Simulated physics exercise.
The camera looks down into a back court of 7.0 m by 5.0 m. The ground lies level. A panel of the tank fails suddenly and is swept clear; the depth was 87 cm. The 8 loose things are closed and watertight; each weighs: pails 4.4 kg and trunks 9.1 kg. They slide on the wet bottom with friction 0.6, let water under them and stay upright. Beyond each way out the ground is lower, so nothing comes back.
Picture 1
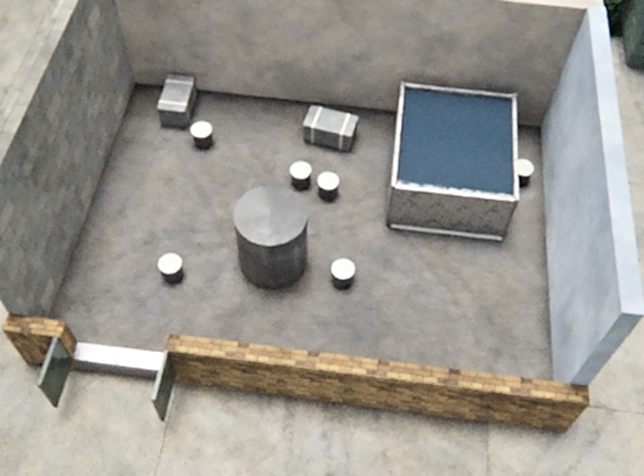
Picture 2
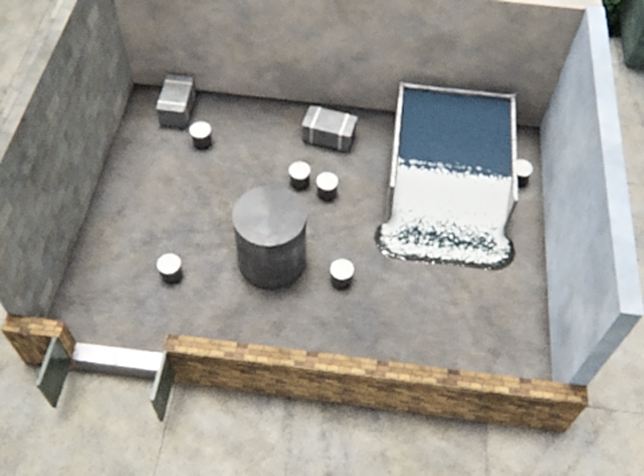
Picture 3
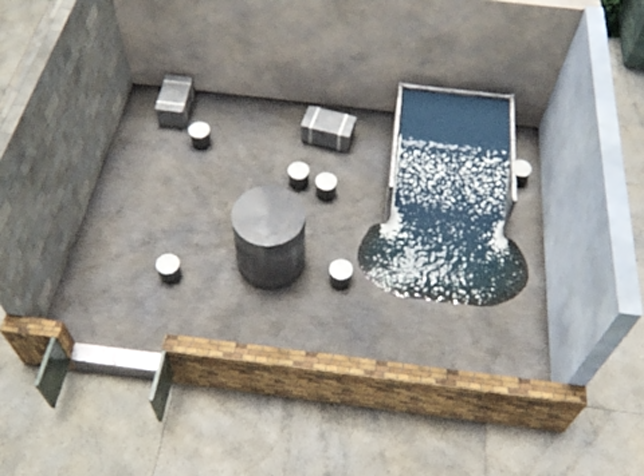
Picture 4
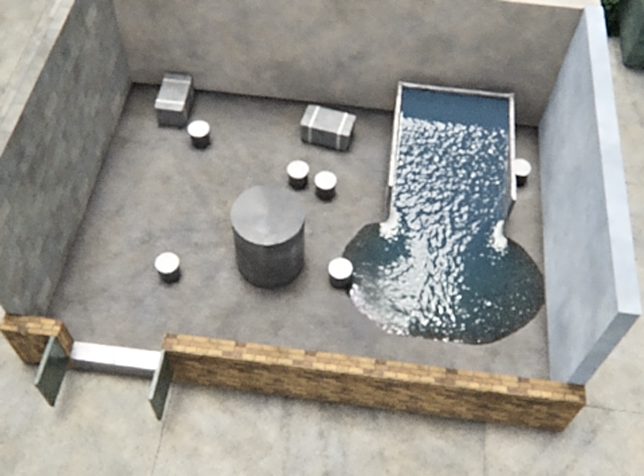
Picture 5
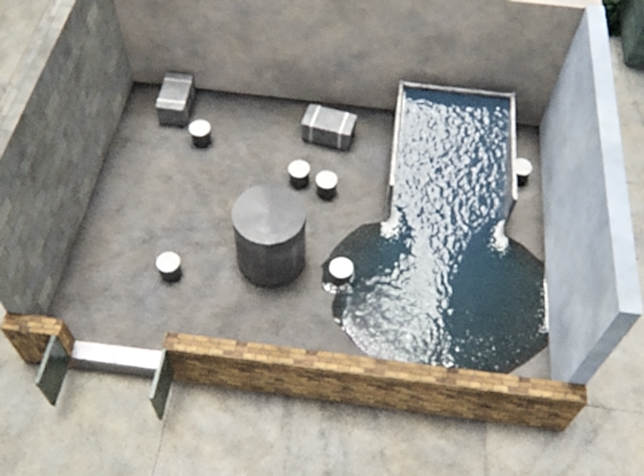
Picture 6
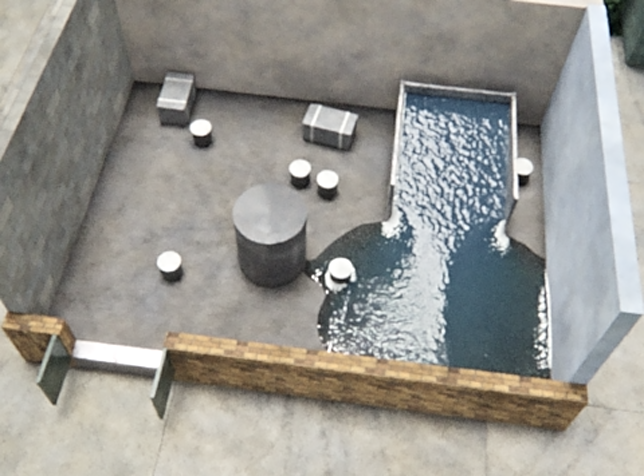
In a walled back court set with pails, trunks and a grey cylinder, the front of a water tank gives way, and water pours out, spreading across the floor to the front wall and around one pail while the objects stay put.
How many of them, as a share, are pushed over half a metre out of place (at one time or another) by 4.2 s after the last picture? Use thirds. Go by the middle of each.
That comes to one to two thirds.
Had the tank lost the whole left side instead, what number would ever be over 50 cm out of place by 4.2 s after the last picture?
In that case 6 of them.
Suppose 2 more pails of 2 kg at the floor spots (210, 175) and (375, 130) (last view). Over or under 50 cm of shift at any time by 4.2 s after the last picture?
In turn: Under, under.
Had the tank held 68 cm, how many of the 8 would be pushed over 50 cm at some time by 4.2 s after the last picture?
Then 4.
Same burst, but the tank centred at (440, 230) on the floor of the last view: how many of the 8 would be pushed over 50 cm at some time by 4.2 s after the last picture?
In that case 5 of them.
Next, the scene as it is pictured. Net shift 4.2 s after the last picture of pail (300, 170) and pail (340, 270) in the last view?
In that order: 120 cm, 450 cm.
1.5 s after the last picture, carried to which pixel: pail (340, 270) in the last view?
Around (172, 297).
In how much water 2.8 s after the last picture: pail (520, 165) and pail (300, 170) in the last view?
About 6 and 0 cm.
Then, 0.4 s after the last picture 1 of 8 are over 50 cm from their spots; 0 afloat.
Then, 1.5 s after the last picture 1 of 8 are over 50 cm from their spots; 1 afloat.
Then, 2.8 s after the last picture 3 of 8 are over 50 cm from their spots; 2 afloat.
Then, 4.2 s after the last picture 5 of 8 are over 50 cm from their spots, and 5 have been at some point; 4 afloat.
